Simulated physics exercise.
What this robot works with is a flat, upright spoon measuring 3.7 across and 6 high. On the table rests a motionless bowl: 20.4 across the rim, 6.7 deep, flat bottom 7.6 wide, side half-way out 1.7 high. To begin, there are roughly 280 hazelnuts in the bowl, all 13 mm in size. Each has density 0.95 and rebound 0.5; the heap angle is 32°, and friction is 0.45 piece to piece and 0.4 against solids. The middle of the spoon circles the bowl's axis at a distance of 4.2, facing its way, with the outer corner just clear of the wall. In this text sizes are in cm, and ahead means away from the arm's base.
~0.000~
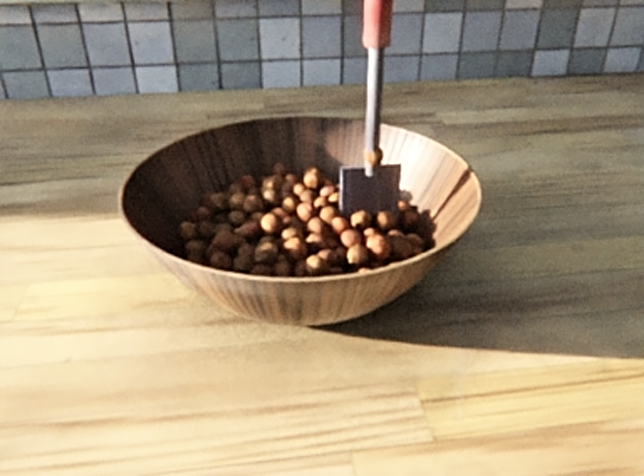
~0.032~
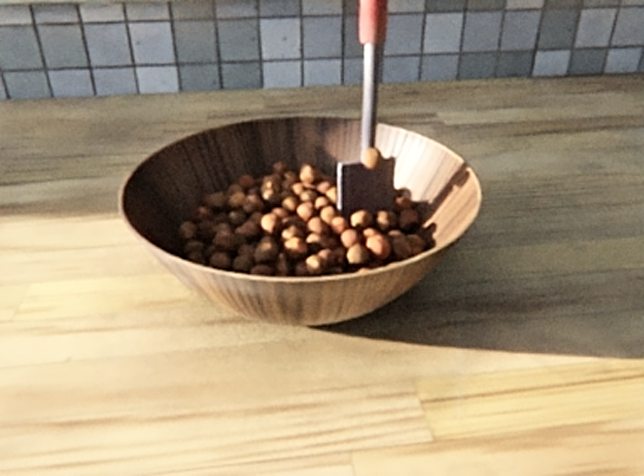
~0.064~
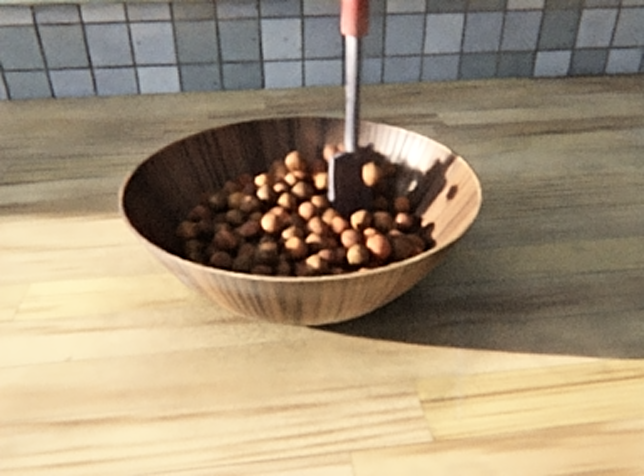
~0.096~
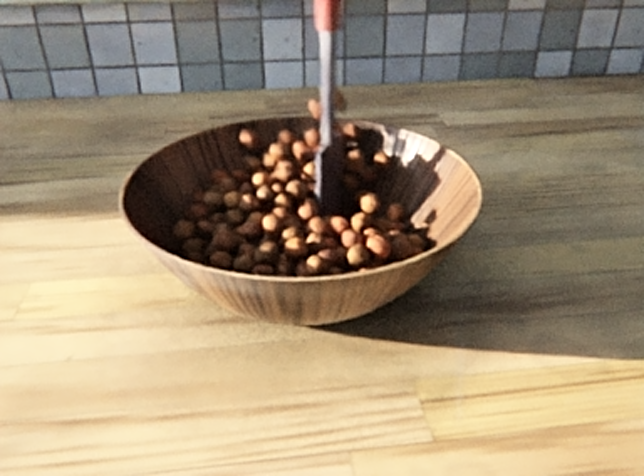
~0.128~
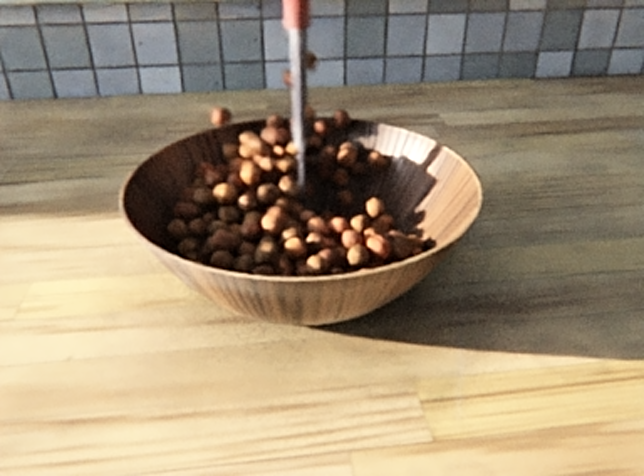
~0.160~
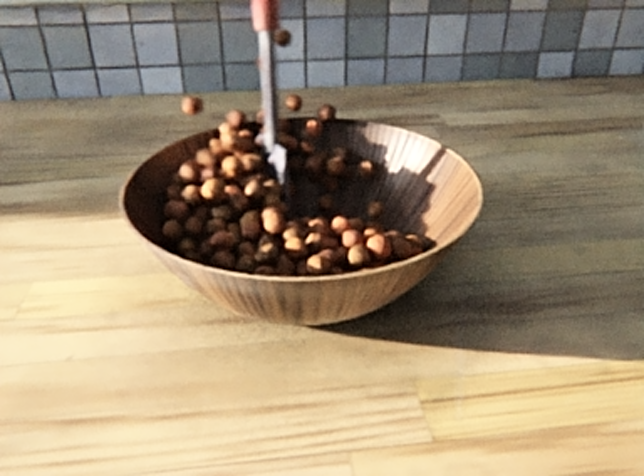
A wide wooden bowl of brown hazelnuts sits on a pale, partly shadowed wooden counter, seen from slightly above, with blue-grey tiles behind. A flat grey spoon with a red handle stands upright among the nuts, right of the middle. The spoon sweeps left through the far side of the bowl, turning edge-on as it pushes nuts into a leftward heap and tosses a few above the rim, while the bowl and view stay still.
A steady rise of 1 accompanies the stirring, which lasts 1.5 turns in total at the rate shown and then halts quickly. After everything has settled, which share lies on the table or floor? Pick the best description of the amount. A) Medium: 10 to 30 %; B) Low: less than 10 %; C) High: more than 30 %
A.
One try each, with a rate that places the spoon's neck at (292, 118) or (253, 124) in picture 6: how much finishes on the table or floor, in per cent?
Near 10 in a hundred for the first and near 25 in a hundred for the second.
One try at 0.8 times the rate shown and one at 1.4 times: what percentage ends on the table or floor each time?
5 % and 35 %.
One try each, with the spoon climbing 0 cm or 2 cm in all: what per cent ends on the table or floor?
Try one: Around 20 %; try two: Around 10 %.
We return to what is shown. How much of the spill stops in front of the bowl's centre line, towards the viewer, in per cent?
I'd estimate some 70 per cent.
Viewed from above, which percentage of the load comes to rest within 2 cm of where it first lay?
Around 5 in a hundred, roughly.
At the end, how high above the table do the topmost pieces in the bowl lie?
About 6.5 centimetres.
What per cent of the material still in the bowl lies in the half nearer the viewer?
I'd put it at roughly 55 per cent.
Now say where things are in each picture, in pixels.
The first frame shows the spoon neck at (373, 142), 0° round; upper third of the load around (299, 225), from x 185 to 415, top at y 155; 284 in the bowl.
The second frame shows the spoon neck at (369, 137), 10° round; upper third of the load around (308, 221), from x 185 to 415, top at y 160.
The third frame shows the spoon neck at (353, 126), 35° round; upper third of the load around (302, 206), from x 185 to 415, top at y 155.
The fourth frame shows the spoon neck at (329, 120), 60° round; upper third of the load around (290, 196), from x 185 to 415, top at y 100.
The fifth frame shows the spoon neck at (301, 117), 85° round; upper third of the load around (272, 184), from x 175 to 415, top at y 60; 283 in the bowl, 1 in flight or on the tool.
The sixth frame shows the spoon neck at (272, 120), 111° round; upper third of the load around (247, 178), from x 175 to 415, top at y 40; 281 in the bowl, 3 in flight or on the tool.
After 0.37 s, 276° round, highest piece 10 above the table; 261 in the bowl, 11 on the table or floor, 12 in flight or on the tool.
After 0.58 s, 81° round, highest piece 8 above the table; 247 in the bowl, 33 on the table or floor, 4 in flight or on the tool.
After 0.88 s, 180° round, highest piece 7 above the table; 246 in the bowl, 38 on the table or floor.
After 1.58 s, 180° round, highest piece 6 above the table; 246 in the bowl, 38 on the table or floor.
In the end, 246 in the bowl, 38 on the table or floor. That is 13 % on the table or floor.
